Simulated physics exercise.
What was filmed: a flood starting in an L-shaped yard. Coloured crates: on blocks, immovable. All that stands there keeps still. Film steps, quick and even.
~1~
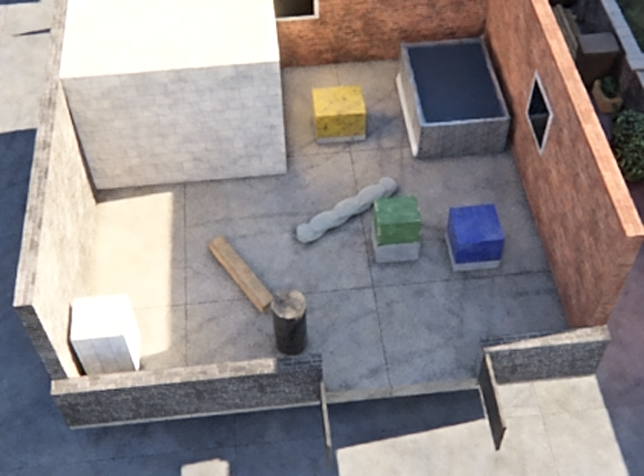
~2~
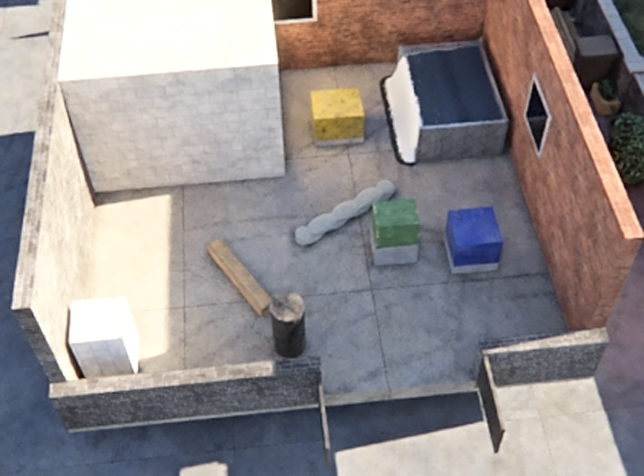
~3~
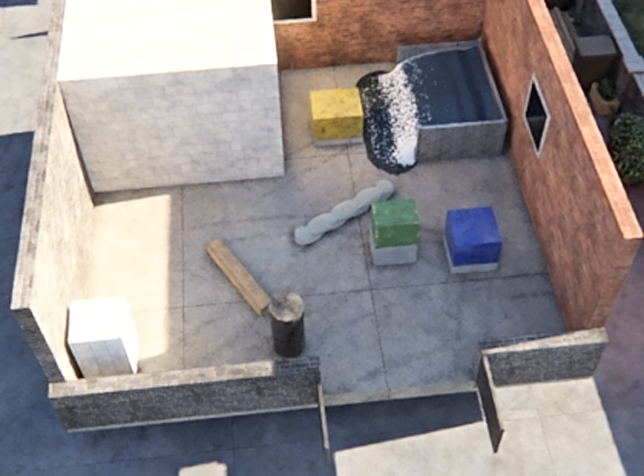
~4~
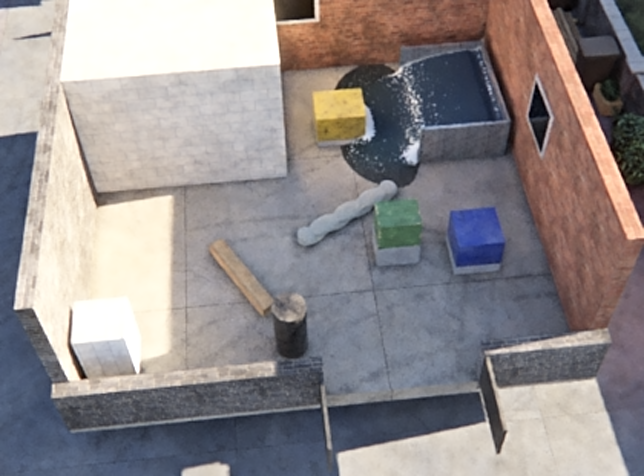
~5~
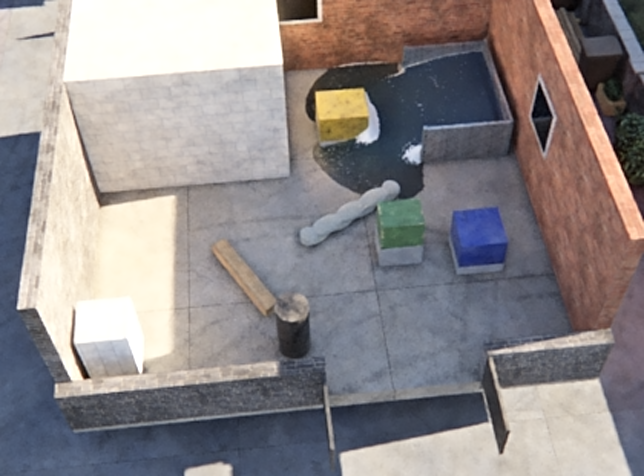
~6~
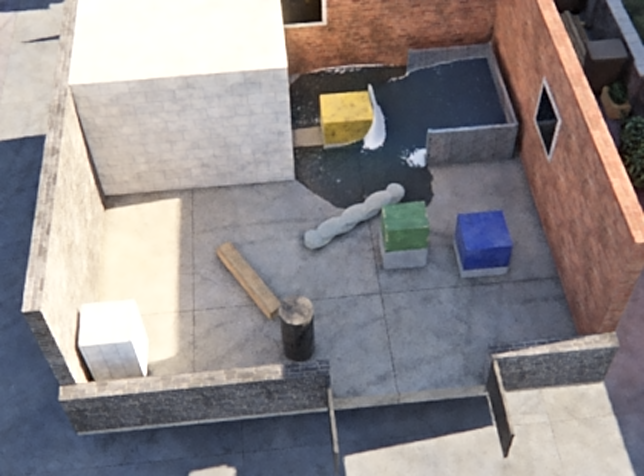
Walled yard with coloured crates, dark water bursting from the left side of an open tank and spreading around the yellow crate.
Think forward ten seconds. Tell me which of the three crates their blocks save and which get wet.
My prediction: The blue crate will not be touched; the green crate will not be touched; the yellow crate will be touched.
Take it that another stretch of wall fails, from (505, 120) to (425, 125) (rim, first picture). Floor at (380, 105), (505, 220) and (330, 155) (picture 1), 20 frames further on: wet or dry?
Spared, then sodden, then spared.
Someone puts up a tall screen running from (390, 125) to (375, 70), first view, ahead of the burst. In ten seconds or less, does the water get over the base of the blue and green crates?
Result - blue crate: Not flooded; green crate: Not flooded.
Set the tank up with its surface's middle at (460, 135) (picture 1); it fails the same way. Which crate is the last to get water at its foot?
Answer: The blue-painted one.
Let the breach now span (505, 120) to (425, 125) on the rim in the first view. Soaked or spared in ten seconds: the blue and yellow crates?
The blue crate is reached, the yellow crate is not reached.
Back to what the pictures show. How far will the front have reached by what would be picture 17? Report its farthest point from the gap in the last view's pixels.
Somewhere near (132, 294).
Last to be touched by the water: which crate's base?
It's the blue crate.
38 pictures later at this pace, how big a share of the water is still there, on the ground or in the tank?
Roughly 96 parts in every hundred.
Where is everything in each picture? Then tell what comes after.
The open tank at (453, 83) is whole and still, in the first picture.
The front is at (393, 78), out from the gap at (410, 107), in the second picture.
The front is at (390, 170), out from the gap at (409, 110), in the third picture.
The front is at (389, 184), out from the gap at (412, 111), in the fourth picture.
The front is at (321, 80), out from the gap at (415, 112), in the fifth picture.
The front is at (295, 172), out from the gap at (419, 115), in the sixth picture.
A moment on, water covers 25 % of the floor; the blue crate not reached, the green crate water round its plinth, the yellow crate water round its plinth.
Next, water covers 40 % of the floor; the blue crate water round its plinth, the green crate water round its plinth, the yellow crate water round its plinth.
Then, water covers 60 % of the floor; the blue crate water round its plinth, the green crate water round its plinth, the yellow crate water round its plinth.
Later, water covers 85 % of the floor; the blue crate water round its plinth, the green crate water round its plinth, the yellow crate water round its plinth.
In the end, water covers 95 % of the floor; the blue crate stayed above the water, the green crate stayed above the water, the yellow crate was topped.
